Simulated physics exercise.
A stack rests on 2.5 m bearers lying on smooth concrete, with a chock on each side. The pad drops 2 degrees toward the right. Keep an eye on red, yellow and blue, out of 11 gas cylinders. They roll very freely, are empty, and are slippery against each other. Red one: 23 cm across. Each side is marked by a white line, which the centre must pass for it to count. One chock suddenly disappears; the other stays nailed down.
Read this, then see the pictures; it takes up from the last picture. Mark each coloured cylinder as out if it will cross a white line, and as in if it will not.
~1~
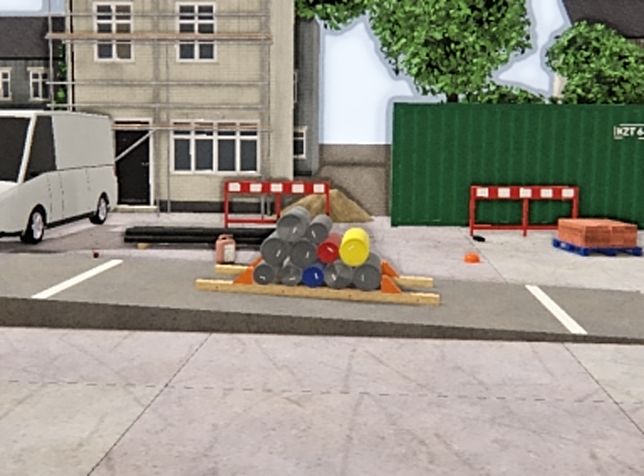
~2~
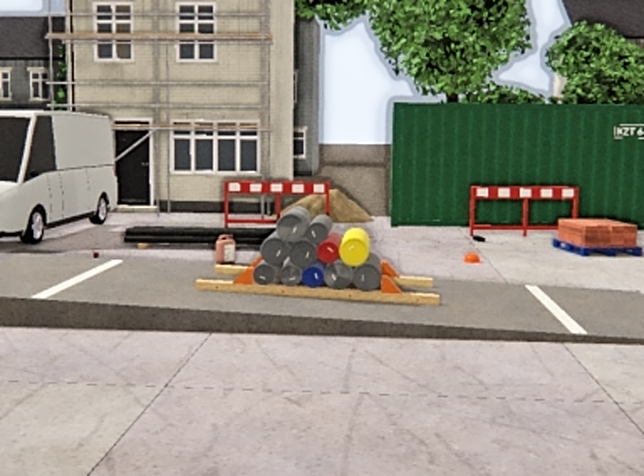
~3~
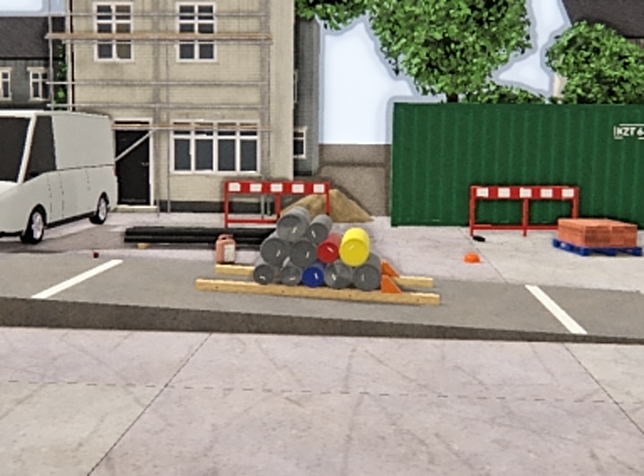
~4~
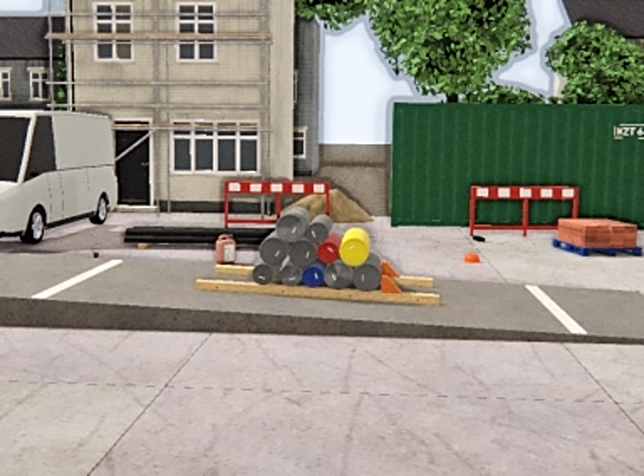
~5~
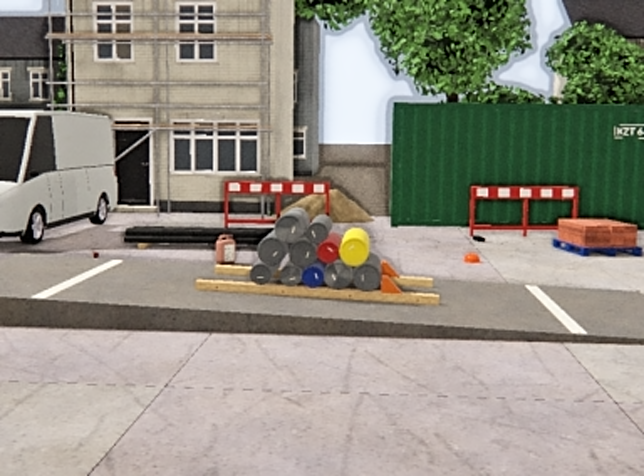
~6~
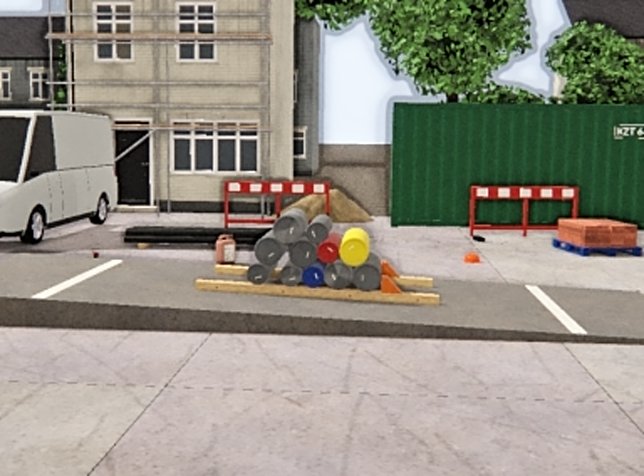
Red in, yellow in, blue in.
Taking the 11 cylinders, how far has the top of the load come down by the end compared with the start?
About 25 cm.
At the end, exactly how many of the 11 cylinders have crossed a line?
It comes to 1.
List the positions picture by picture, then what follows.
The first picture shows red at (328, 252), yellow at (354, 252), blue at (313, 277); both chocks in; lines at (72, 282) and (559, 313); the pad slopes 2° down to the right; 5 of the 11 form the bottom row.
The second picture shows red at (328, 252), yellow at (354, 252), blue at (313, 277).
The third picture shows red at (328, 252), yellow at (354, 252), blue at (313, 277); left chock gone.
The fourth picture shows red at (328, 252), yellow at (354, 252), blue at (313, 277).
The fifth picture shows red at (328, 252), yellow at (354, 252), blue at (313, 277).
The sixth picture shows red at (328, 252), yellow at (354, 252), blue at (313, 277); lines at (72, 282) and (559, 313).
Then, 2.2 s after the last picture, red is up on others, 115 cm from the bearers' right end; yellow is up on others, 90 cm from the bearers' right end; blue is on the bearers, 125 cm from the bearers' left end; 0 over a line so far.
Then, 5.4 s after the last picture, red is up on others, 125 cm from the bearers' left end; blue is on the bearers, 110 cm from the bearers' left end; no change for yellow; 1 over a line so far.
At rest (9.0 s after the last picture), red is up on others, 125 cm from the bearers' left end; yellow is up on others, 90 cm from the bearers' right end; blue is on the bearers, 110 cm from the bearers' left end; 1 over a line so far.
